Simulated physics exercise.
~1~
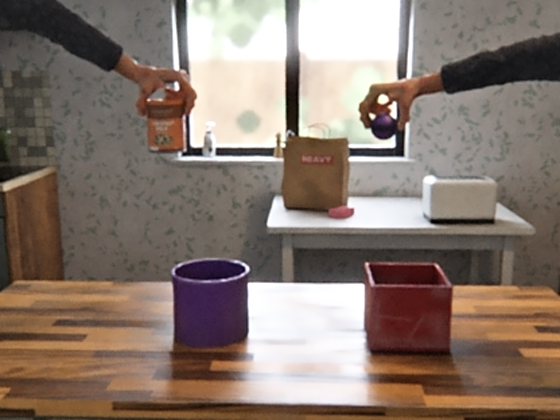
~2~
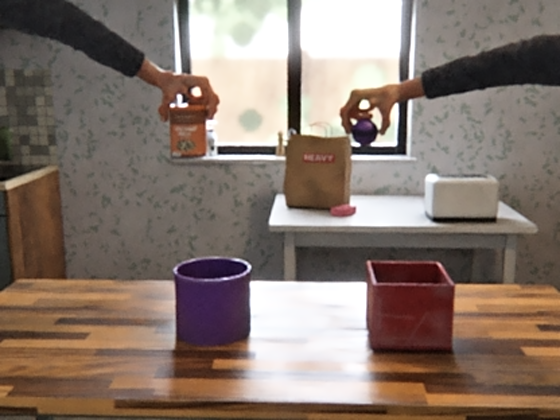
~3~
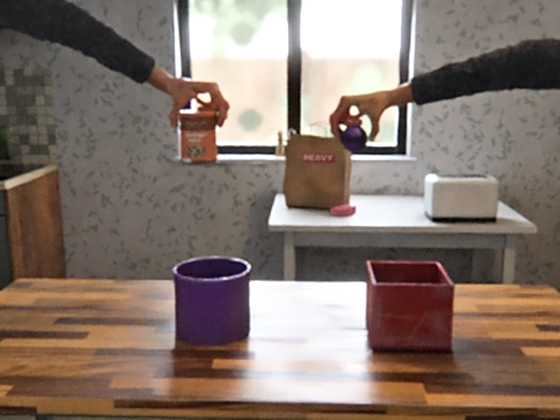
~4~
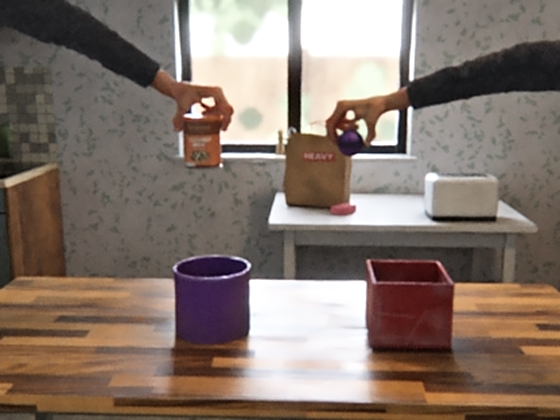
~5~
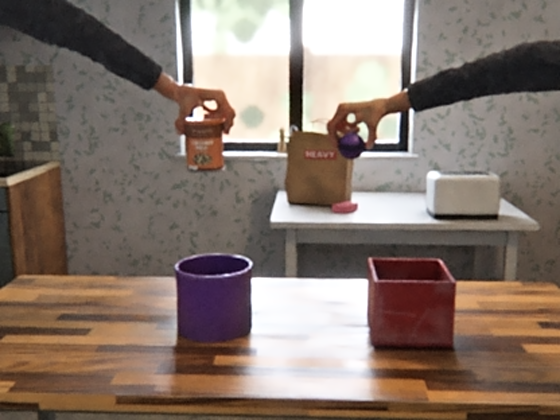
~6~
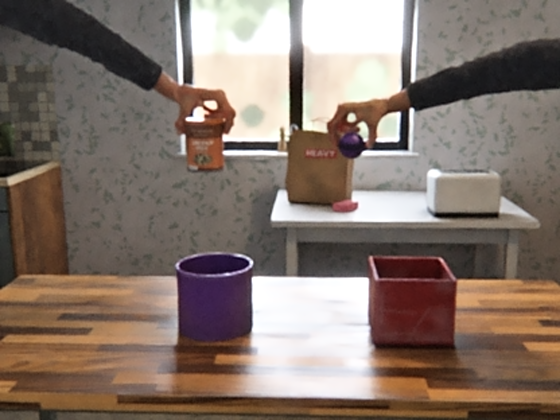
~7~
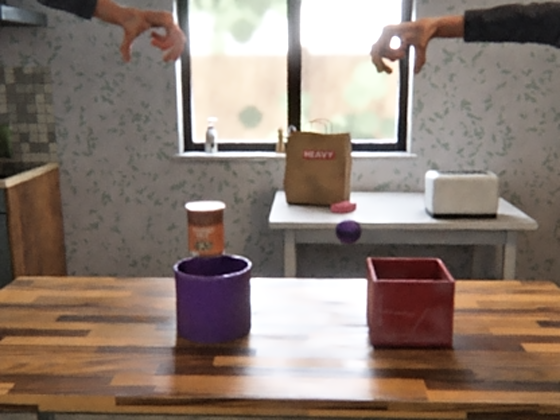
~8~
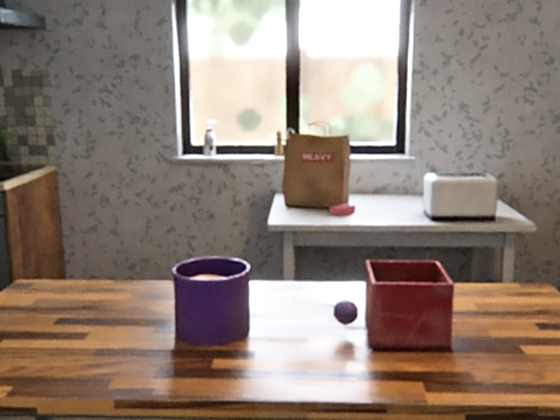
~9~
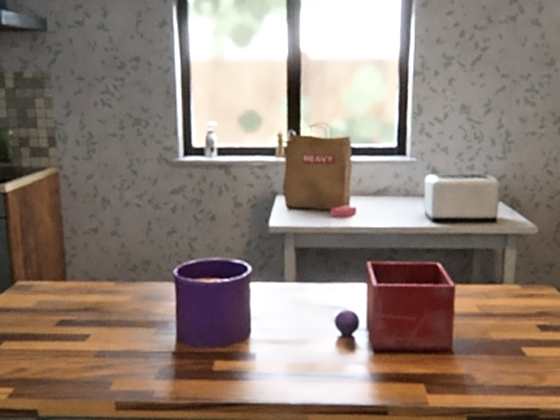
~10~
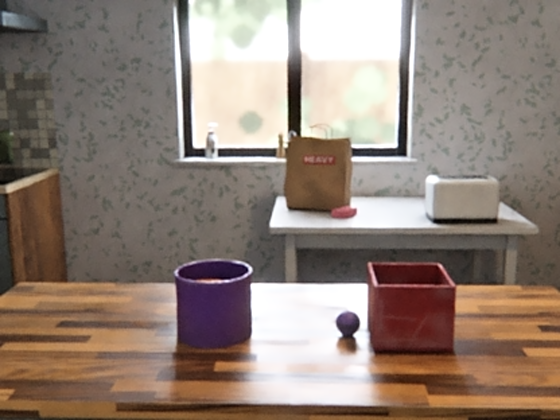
Two hands releasing an orange tin and a purple ball, the tin dropping into a purple container, the ball landing beside a red one.
